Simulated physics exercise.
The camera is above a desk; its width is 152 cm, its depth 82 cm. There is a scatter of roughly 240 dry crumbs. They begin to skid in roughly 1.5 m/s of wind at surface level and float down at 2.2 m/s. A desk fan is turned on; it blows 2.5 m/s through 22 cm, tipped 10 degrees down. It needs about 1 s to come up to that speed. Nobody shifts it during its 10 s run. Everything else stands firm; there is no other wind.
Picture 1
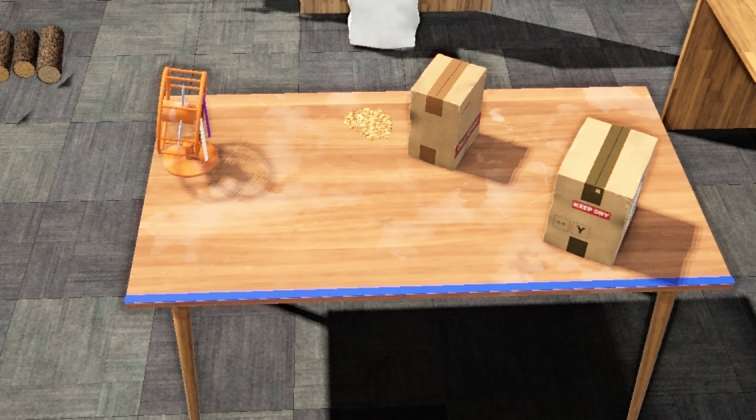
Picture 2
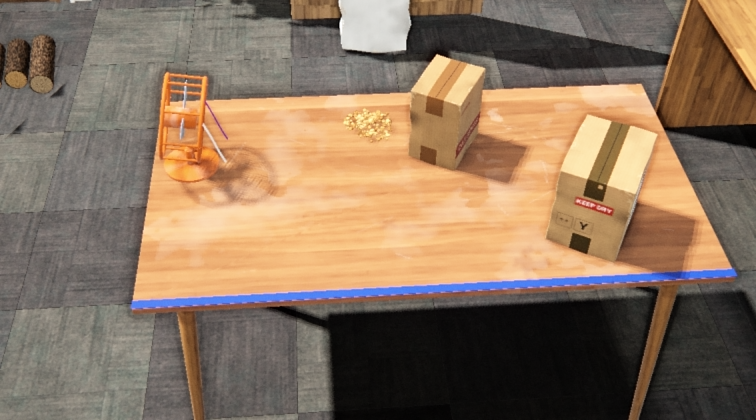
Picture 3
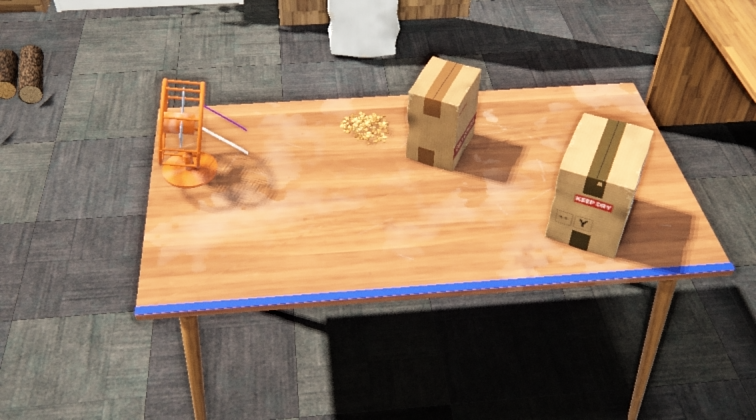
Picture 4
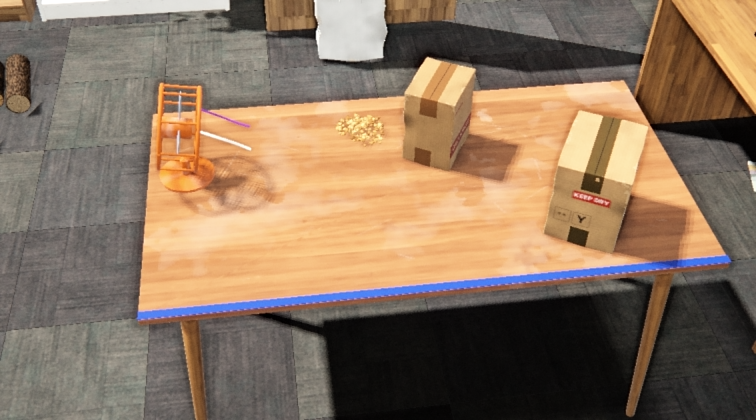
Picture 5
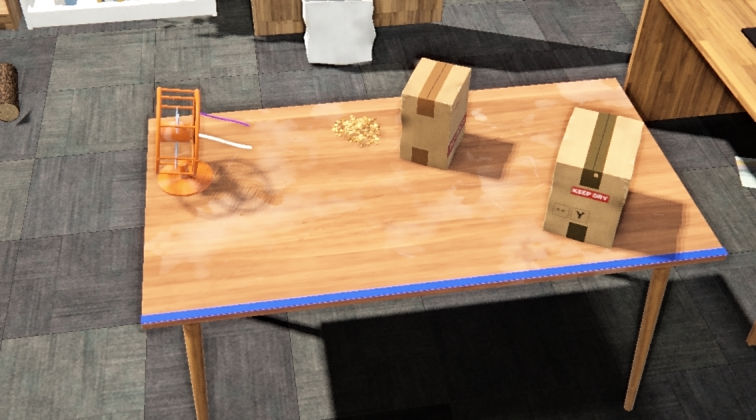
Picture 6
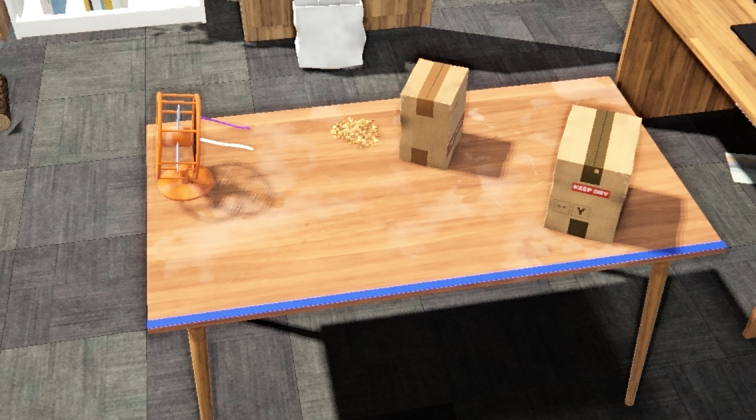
A light wooden desk with a blue front edge stands on a grey tiled carpet, seen from above at an angle. On it are a small orange desk fan at the left, a scatter of pale yellow crumbs near the back, and two brown cardboard boxes toward the right. Nothing on the desktop visibly shifts from its place, while the camera drifts slowly and the view turns slightly.
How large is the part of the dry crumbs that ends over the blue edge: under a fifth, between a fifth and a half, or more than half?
The share over the blue edge is not even a fifth.
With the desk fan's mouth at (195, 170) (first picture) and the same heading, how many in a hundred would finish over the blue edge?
It would be near 0 %.
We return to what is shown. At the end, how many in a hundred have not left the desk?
About 3 %.
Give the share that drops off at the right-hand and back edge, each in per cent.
Roughly 0 % right-hand, 100 % back.
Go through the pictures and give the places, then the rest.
In the first picture, the middle of the dry crumbs is near (372, 122), none has stirred yet and the mouth of the desk fan is at (182, 113).
In the second picture, the middle of the dry crumbs is near (368, 123), none has stirred yet and the blue edge is centred on (441, 292).
In the third picture, the middle of the dry crumbs is near (365, 125), none has stirred yet, the top of a box is at (445, 80) and the top of a box is at (608, 148).
In the fourth picture, the middle of the dry crumbs is near (360, 127) and none has stirred yet.
In the fifth picture, the middle of the dry crumbs is near (356, 128) and none has stirred yet.
In the sixth picture, the middle of the dry crumbs is near (355, 130) and none has stirred yet.
Then, 1.0 s after the last picture, 0 % are over the blue edge; the middle of those still in play is near (369, 116); 75 % have settled or left.
Then, 2.2 s after the last picture, 0 % are over the blue edge; 94 % have settled or left.
Then, 4.6 s after the last picture, 0 % are over the blue edge; 96 % have settled or left.
Then, 9.1 s after the last picture, at the end, 0 % are over the blue edge.
